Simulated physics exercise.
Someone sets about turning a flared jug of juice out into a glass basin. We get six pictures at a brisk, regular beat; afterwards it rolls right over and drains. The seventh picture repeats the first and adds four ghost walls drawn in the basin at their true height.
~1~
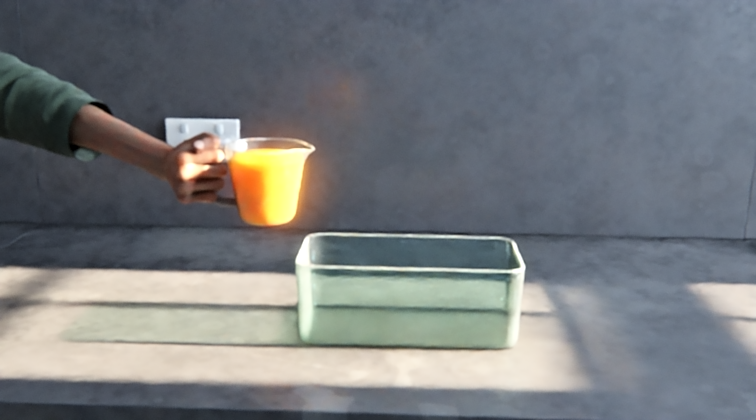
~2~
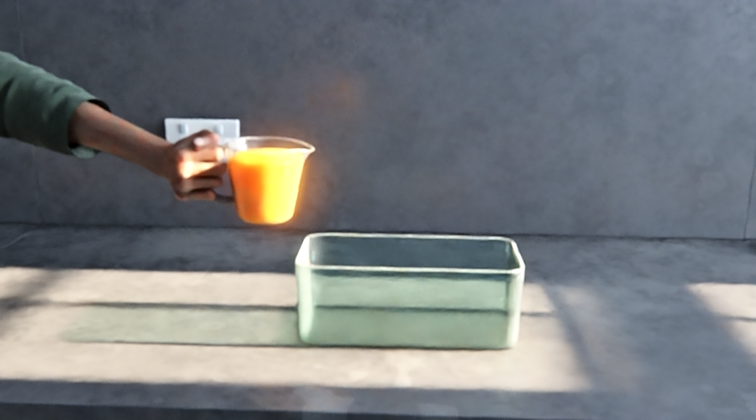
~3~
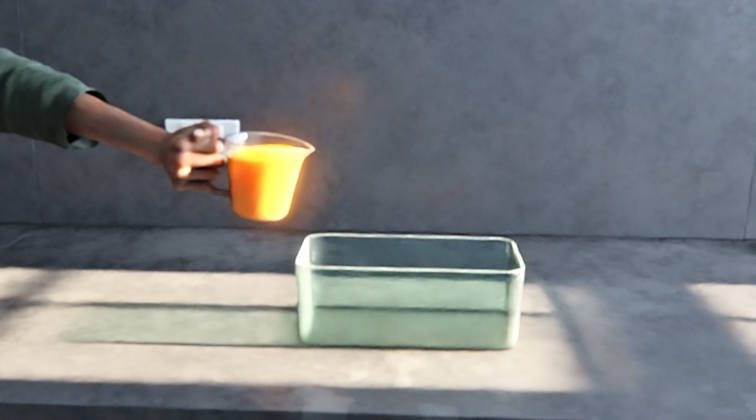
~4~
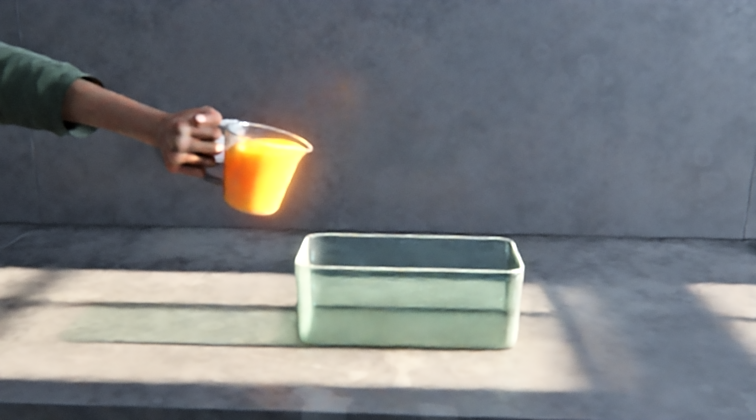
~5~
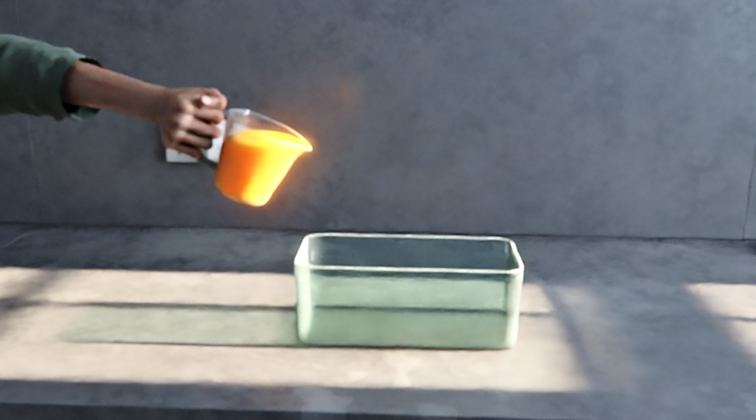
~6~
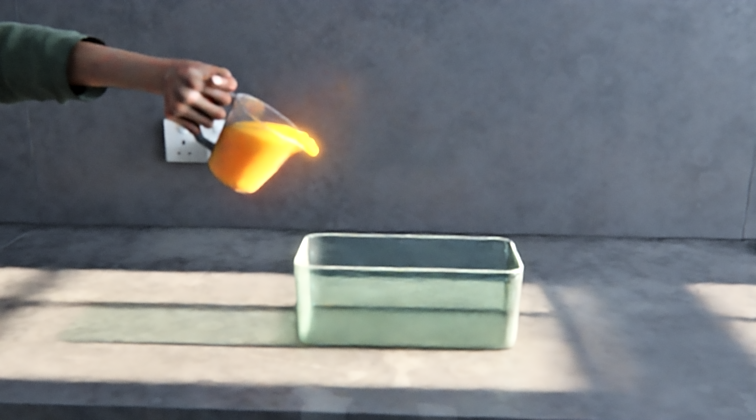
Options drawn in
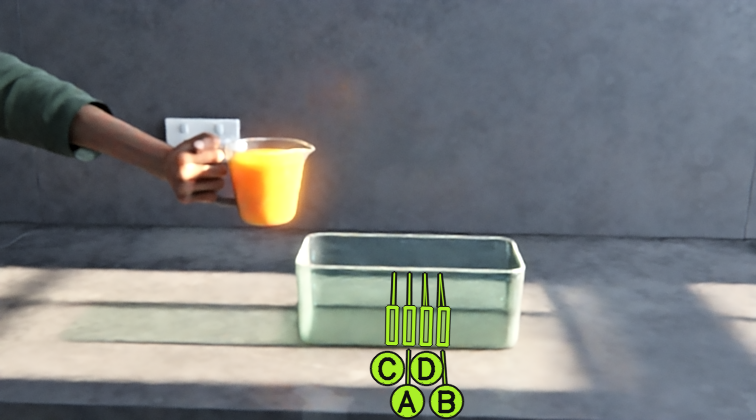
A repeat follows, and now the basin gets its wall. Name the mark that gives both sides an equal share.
I would pick place C.
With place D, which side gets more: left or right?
The left one.
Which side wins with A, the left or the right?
More ends on the left.
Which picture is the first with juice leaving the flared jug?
In picture 6.
On the marked copy, A at (408, 350); B at (442, 351); C at (391, 349); D at (425, 350).
Choosing A, about 88 % ends left of the wall and 5 % right of it; 7 % is lost outside.
Choosing B, about 91 % ends left of the wall and 4 % right of it; 4 % is lost outside.
Choosing C, about 54 % ends left of the wall and 43 % right of it; 3 % is lost outside.
Choosing D, about 90 % ends left of the wall and 3 % right of it; 6 % is lost outside.
